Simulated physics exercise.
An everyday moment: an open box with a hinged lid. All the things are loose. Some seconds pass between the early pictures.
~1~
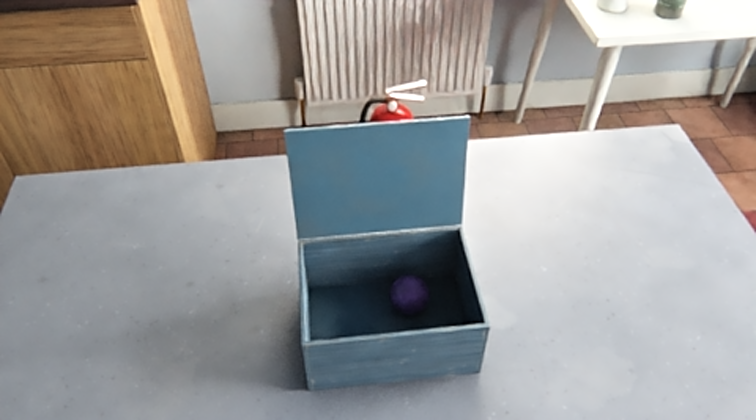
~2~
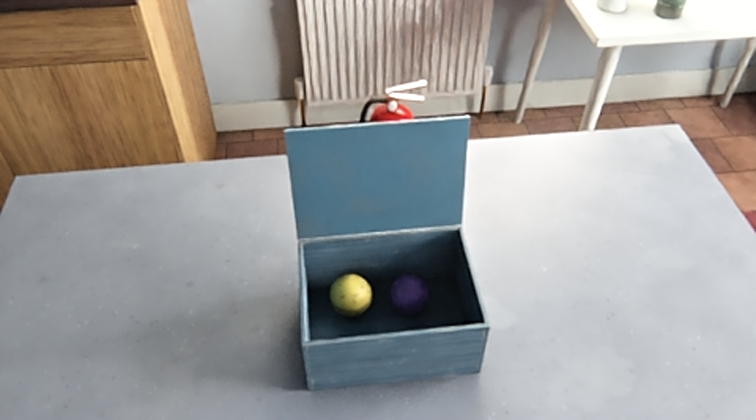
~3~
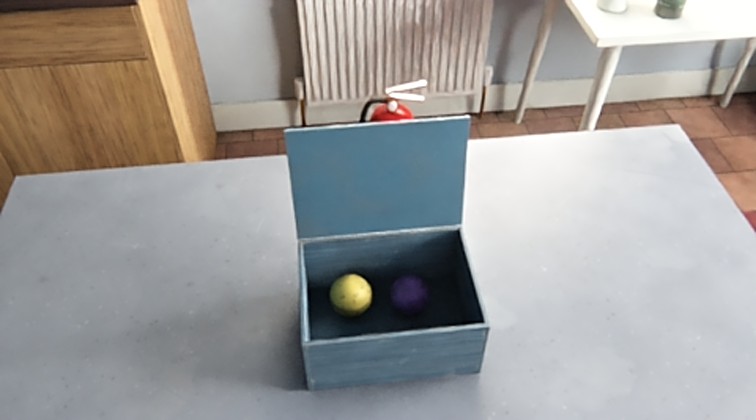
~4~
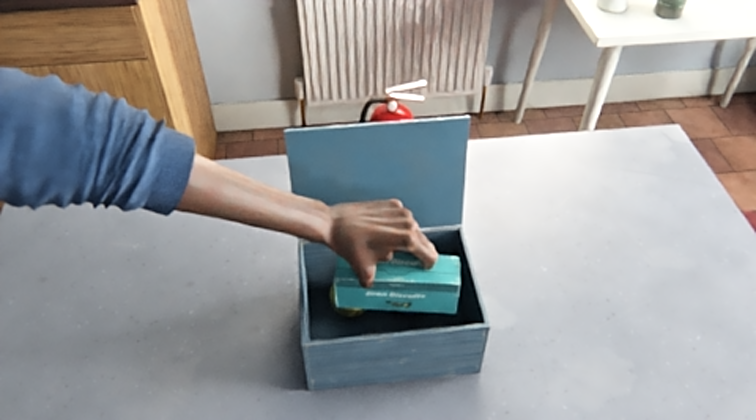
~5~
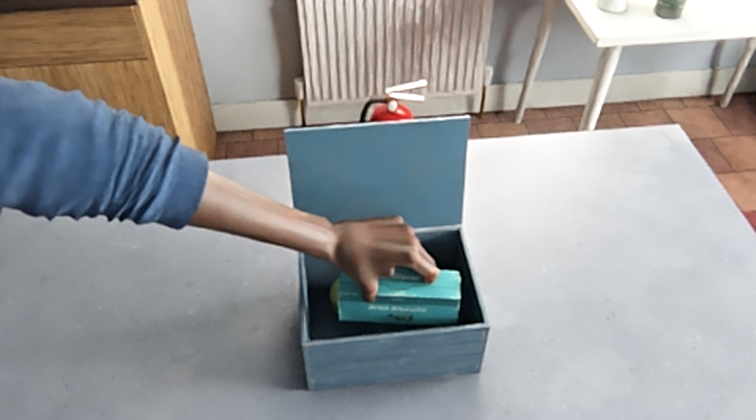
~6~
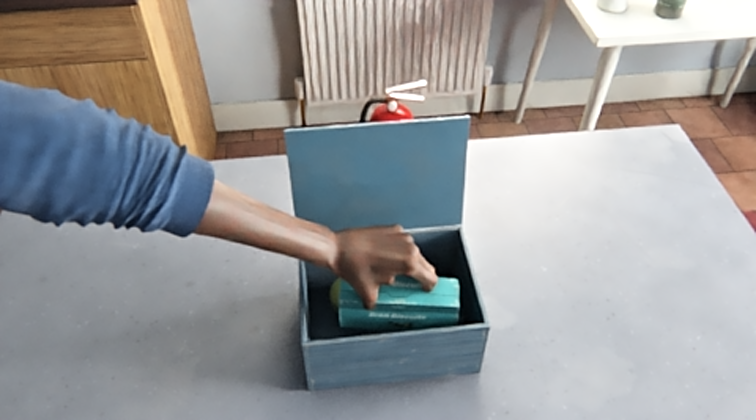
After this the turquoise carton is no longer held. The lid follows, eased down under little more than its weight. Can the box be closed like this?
It closes.
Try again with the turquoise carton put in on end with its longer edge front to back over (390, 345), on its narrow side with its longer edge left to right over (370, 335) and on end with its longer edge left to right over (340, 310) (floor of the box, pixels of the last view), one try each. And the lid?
First, it will not close; second, it shuts flat; third, it is held up.
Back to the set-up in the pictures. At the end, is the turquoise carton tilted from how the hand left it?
It tips.
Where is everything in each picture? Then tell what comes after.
In the first picture, the last thing is not in view yet; purple ball (410, 295).
In the second picture, the last thing is not in view yet; yellow ball (351, 296).
In the third picture, the last thing is not in view yet.
The fourth picture shows on its way; turquoise carton (397, 282).
The fifth picture shows on its way; turquoise carton (399, 296).
The sixth picture shows in place under the hand; turquoise carton (399, 304).
Then, 0.40 s past the last view, turquoise carton rocked 35° from its first pose near (396, 311).
Then, 1.30 s past the last view, lid 77° above the rim; turquoise carton rocked 40° from its first pose near (396, 313); purple ball displaced a little; yellow ball displaced a little.
Then, 1.80 s past the last view, lid 47° above the rim; turquoise carton rocked 40° from its first pose near (396, 313); purple ball displaced a little; yellow ball displaced a little.
Then, 2.20 s past the last view, lid 19° above the rim; turquoise carton rocked 40° from its first pose near (396, 313); purple ball displaced a little; yellow ball displaced a little.
Finally, lid shut; down or leaning hard in the box, turquoise carton; the other 3 still in place. Final places as the last picture's camera would see them, turquoise carton near (396, 313).
